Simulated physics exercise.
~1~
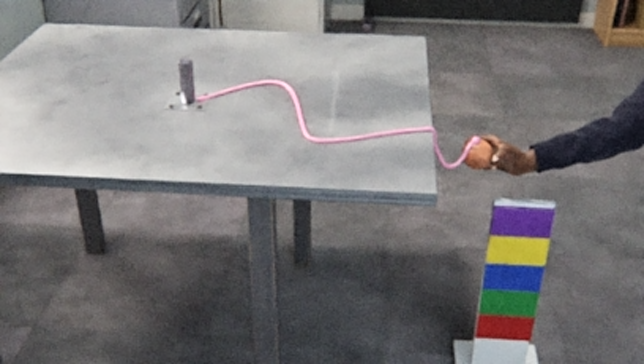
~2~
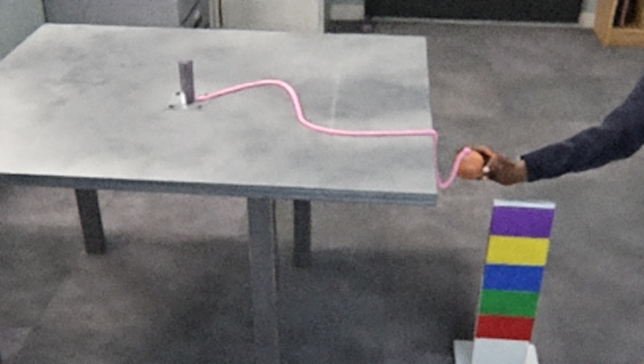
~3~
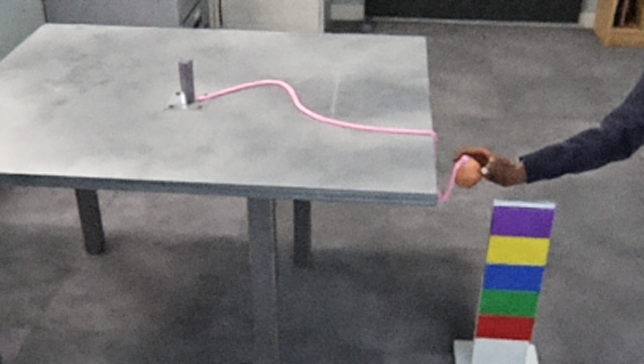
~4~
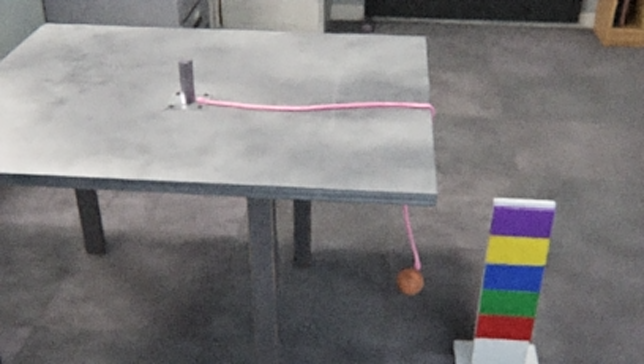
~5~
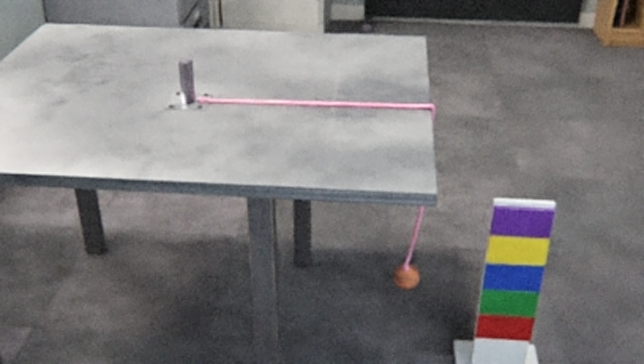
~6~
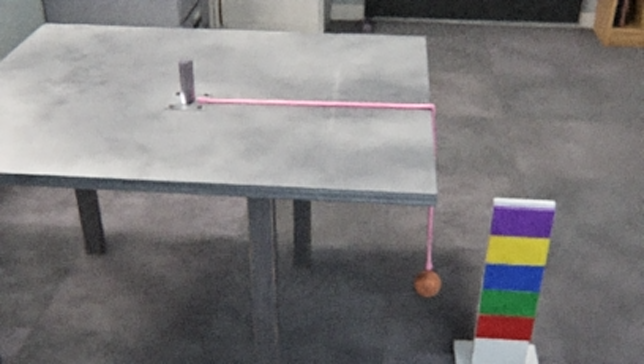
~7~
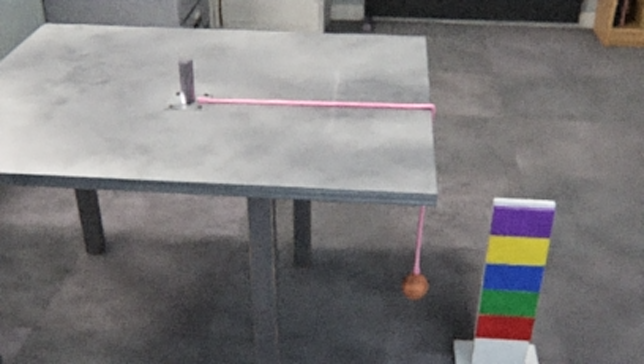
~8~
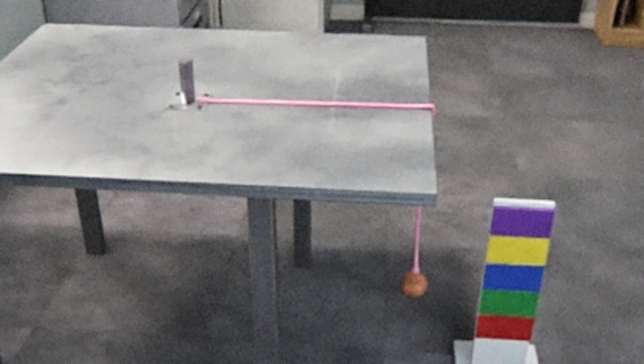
An orange ball on a pink cord is held by a hand just past the edge of a grey desk, lowered slightly and released; it drops, pulling the cord taut, swings gently below the desktop, and ends hanging level with the green band of a five-coloured board.
